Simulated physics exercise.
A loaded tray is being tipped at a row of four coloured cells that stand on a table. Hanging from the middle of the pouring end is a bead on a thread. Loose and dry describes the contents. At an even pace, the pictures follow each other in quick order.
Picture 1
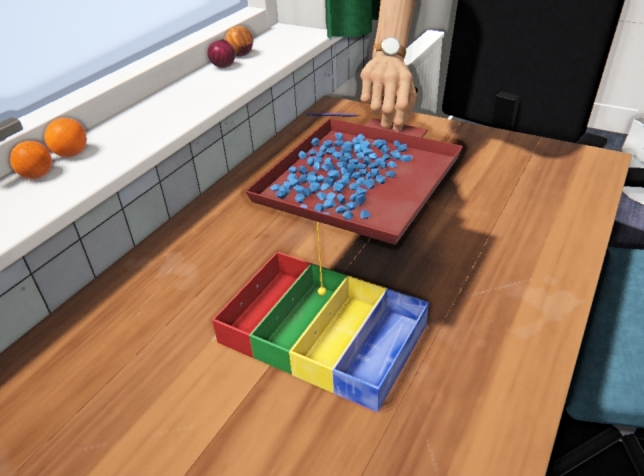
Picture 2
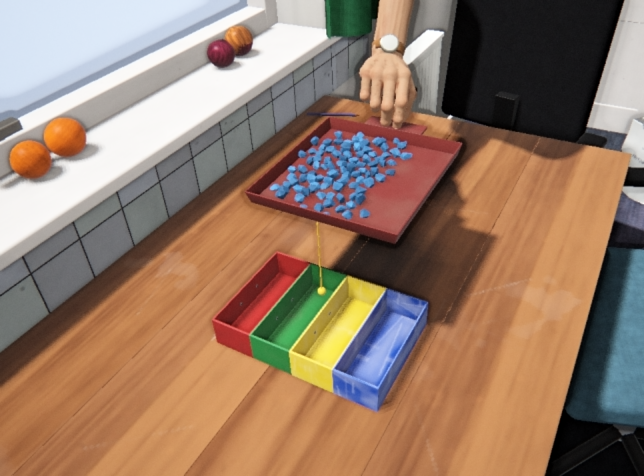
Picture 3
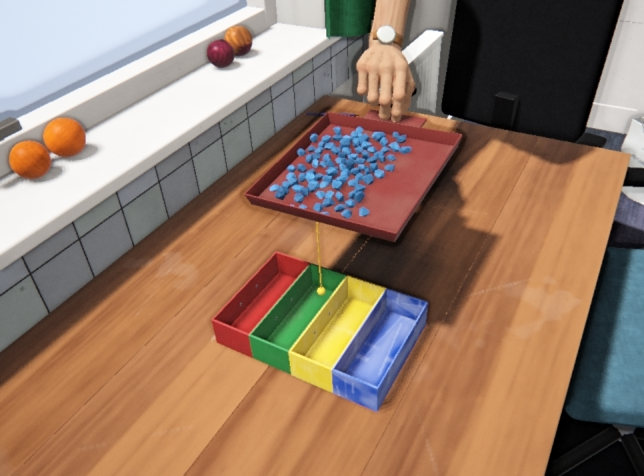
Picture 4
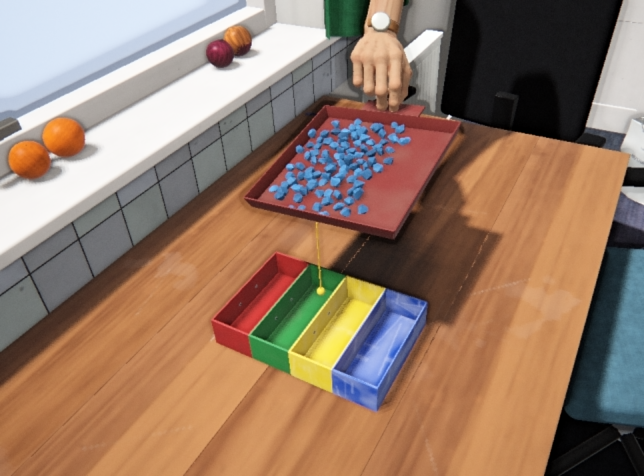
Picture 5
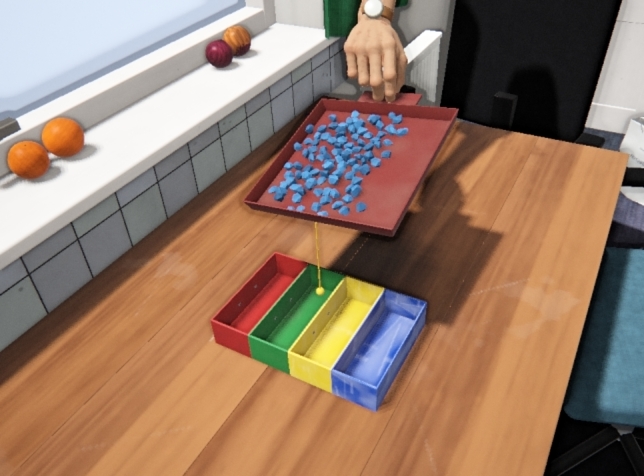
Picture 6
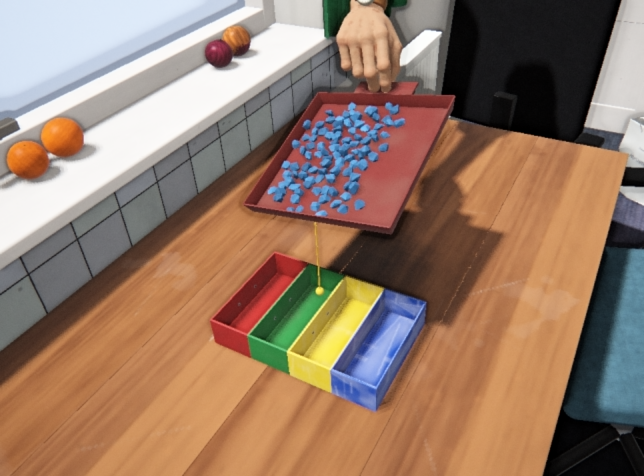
A red tray of loose blue stones, gripped at its far edge by a hand, starts out nearly level above a box of red, green, yellow and blue cells. The hand steadily raises that far edge, tilting the tray toward its near left corner, while the yellow bead hangs on its thread.
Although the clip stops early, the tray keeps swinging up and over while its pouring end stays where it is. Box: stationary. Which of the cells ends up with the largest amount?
The red cell ends up with the largest amount.
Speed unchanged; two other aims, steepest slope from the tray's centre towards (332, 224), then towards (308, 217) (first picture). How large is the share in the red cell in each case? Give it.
So it's 10 percent with the first slope and 40 percent with the other.
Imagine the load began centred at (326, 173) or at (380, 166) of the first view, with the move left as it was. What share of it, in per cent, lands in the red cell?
Near 70 per cent and near 70 per cent.
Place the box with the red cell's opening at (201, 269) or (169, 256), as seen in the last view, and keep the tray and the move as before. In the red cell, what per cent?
First position: Some 0 %; second position: Some 0 %.
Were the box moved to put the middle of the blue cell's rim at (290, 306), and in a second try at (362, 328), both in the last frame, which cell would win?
For the first position it is the yellow cell, and for the second it is red.
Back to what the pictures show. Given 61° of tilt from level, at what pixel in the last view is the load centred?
The middle of the load sits near (288, 179).
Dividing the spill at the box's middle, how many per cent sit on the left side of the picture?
Roughly 100 percent.
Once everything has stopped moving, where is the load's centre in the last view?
Resting centre, last picture - approx. (261, 308).
Soon, tray tipped steeply; all on the tray.
A while on, tray tipped right over; about half on the tray; about a quarter in the red cell; a stray few in the green cell; about a quarter falling or outside the box.
Towards the end, tray tipped past a quarter turn; most in the red cell; a small part in the green cell; a stray few in the yellow cell; a small part falling or outside the box.
Finally, tray tipped past a quarter turn; most in the red cell; a small part in the green cell; a stray few in the yellow cell; none in the blue cell; a small part outside the box.
